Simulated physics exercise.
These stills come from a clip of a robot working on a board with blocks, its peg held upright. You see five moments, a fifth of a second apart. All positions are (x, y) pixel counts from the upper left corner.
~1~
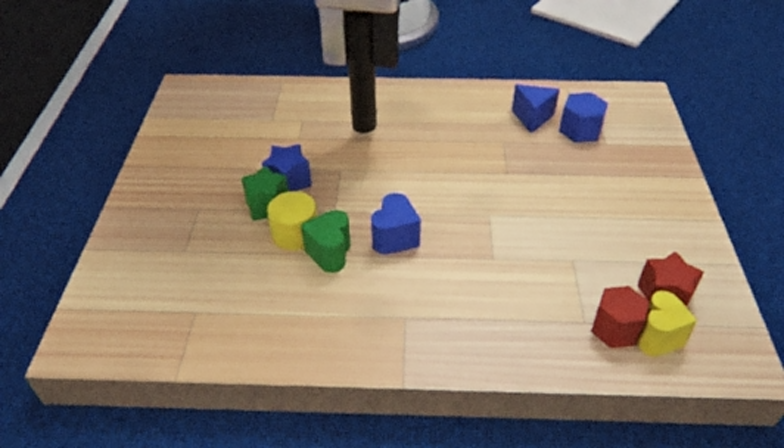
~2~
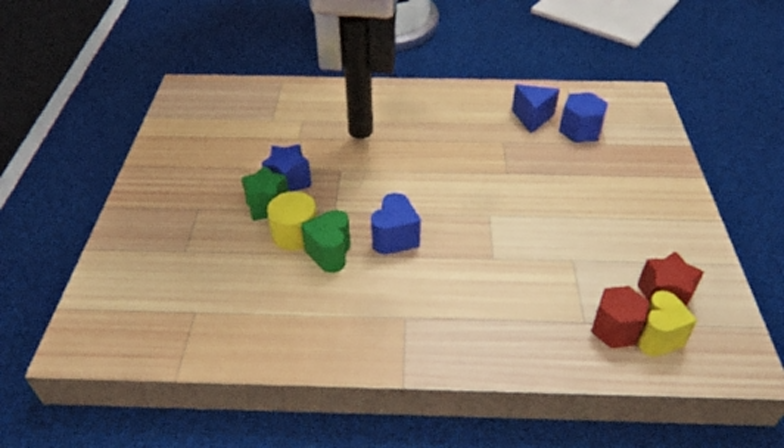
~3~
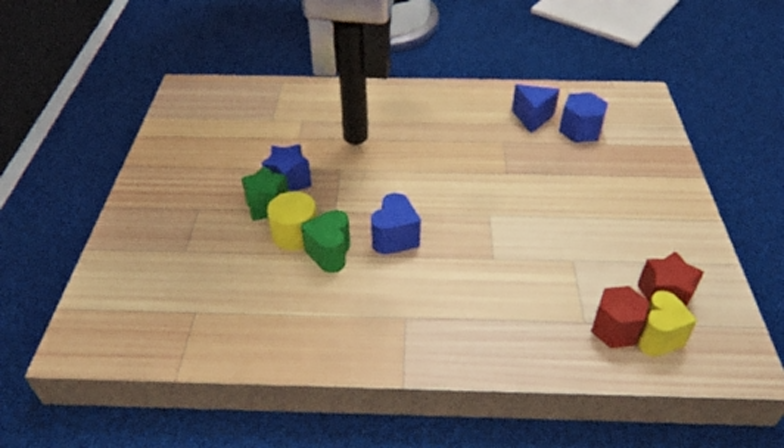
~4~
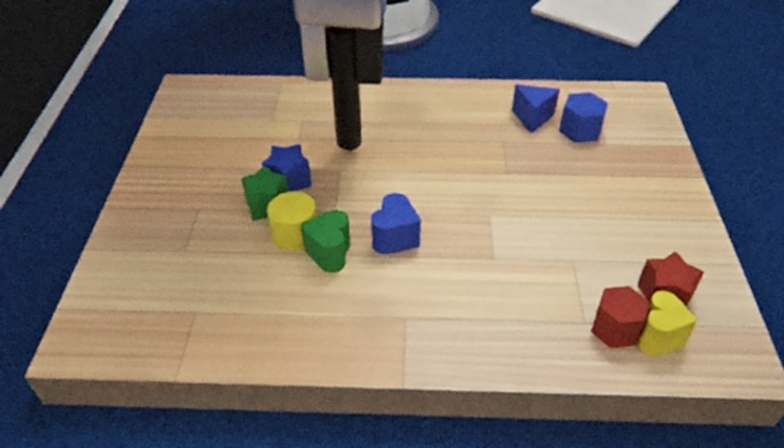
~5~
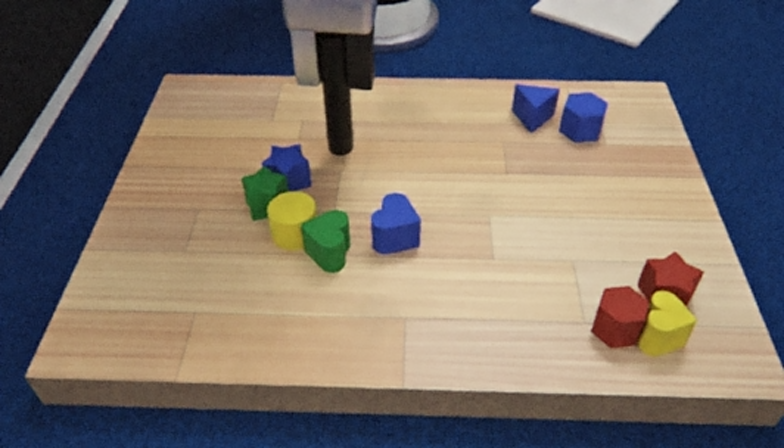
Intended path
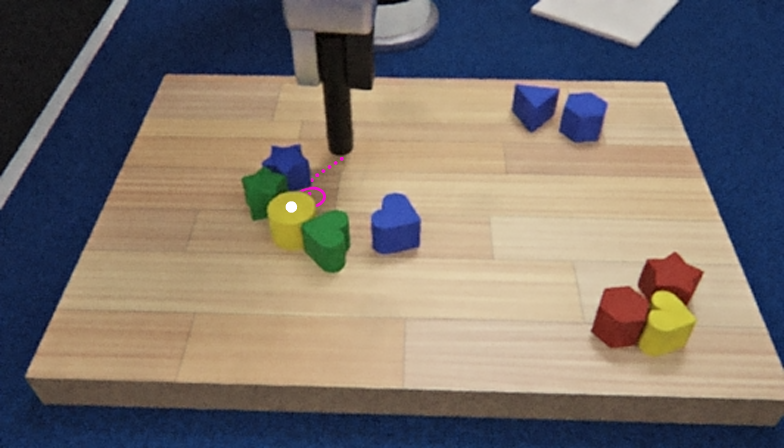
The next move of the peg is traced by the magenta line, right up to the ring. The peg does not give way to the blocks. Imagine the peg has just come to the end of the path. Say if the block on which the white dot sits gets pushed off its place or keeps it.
By the end it is where it was.
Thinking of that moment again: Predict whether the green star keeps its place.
Moved.
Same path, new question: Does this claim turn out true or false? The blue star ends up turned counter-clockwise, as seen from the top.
This is false.
Drawn move, from (342, 159) by way of (325, 170) and (311, 182) to (311, 197); the dot is on the yellow circular block.
Halfway along, peg at (316, 165); nothing pushed yet.
At the end, peg at (310, 187); green star at (249, 189), turned 15° clockwise; blue star at (274, 166), turned 20° clockwise; yellow circular block still.
